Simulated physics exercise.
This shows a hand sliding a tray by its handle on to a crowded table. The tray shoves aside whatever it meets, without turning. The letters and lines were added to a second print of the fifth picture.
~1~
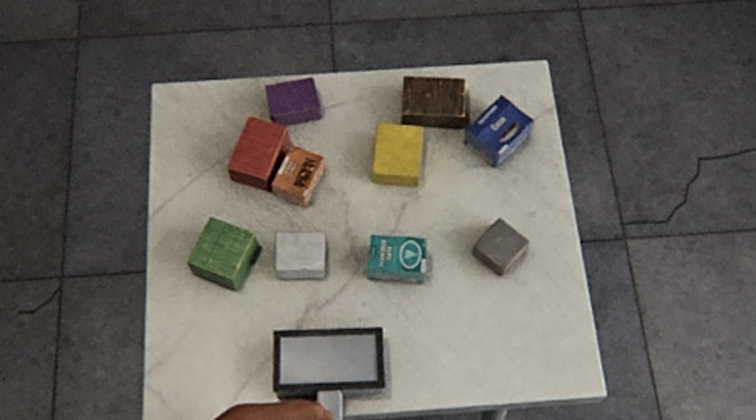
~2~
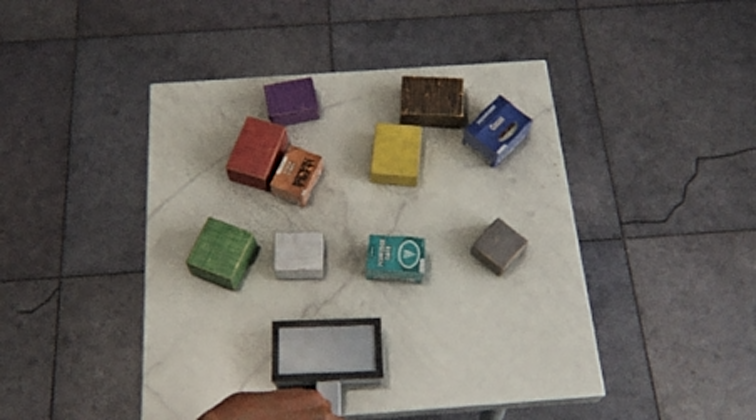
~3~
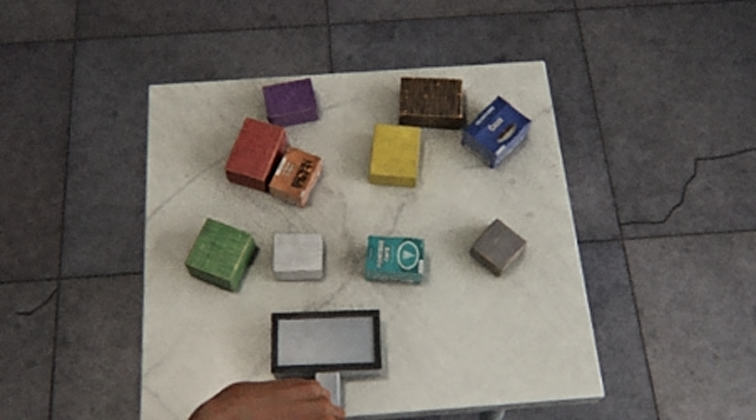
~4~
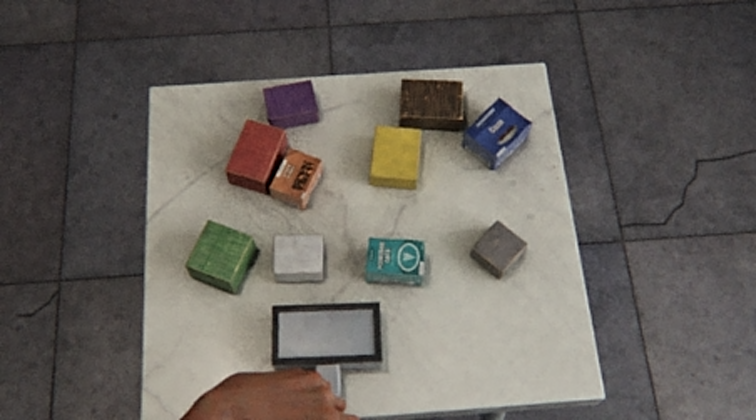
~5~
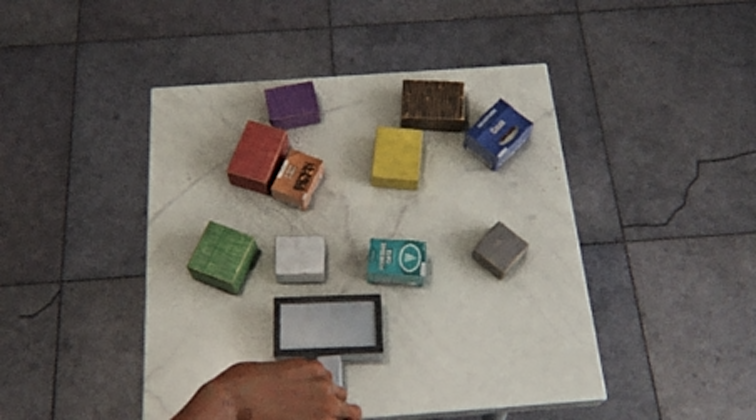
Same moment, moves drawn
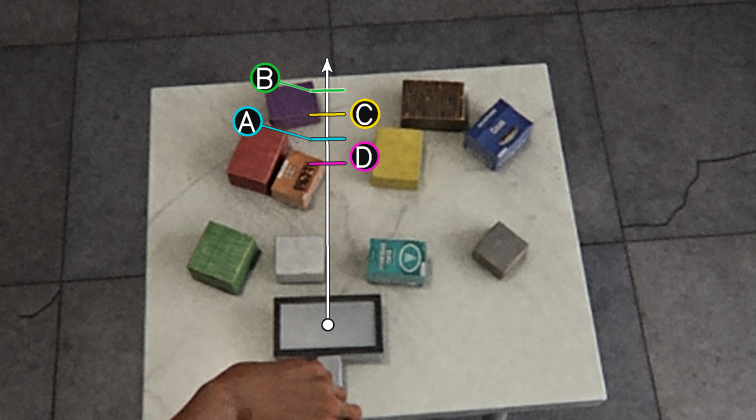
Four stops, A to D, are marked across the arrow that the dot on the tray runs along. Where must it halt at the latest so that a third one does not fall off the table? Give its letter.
It can go as far as C.
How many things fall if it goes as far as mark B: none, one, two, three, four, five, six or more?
In all, three.
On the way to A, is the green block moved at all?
No.
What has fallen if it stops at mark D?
It is the purple block.
On the marked copy, A at (327, 139); B at (327, 90); C at (327, 114); D at (327, 163); the arrow from (328, 325) to (327, 59); the white dot at (328, 325).
With C. Early on, tray (328, 248); orange box (299, 159); white block (301, 205).
Further on, tray (328, 173); purple block over the edge; orange box (310, 94).
At the end, tray (328, 121); purple block over the edge; orange box over the edge; two fallen.
As for the rest, A is within the limit but short; B drops three; D is within the limit but short.
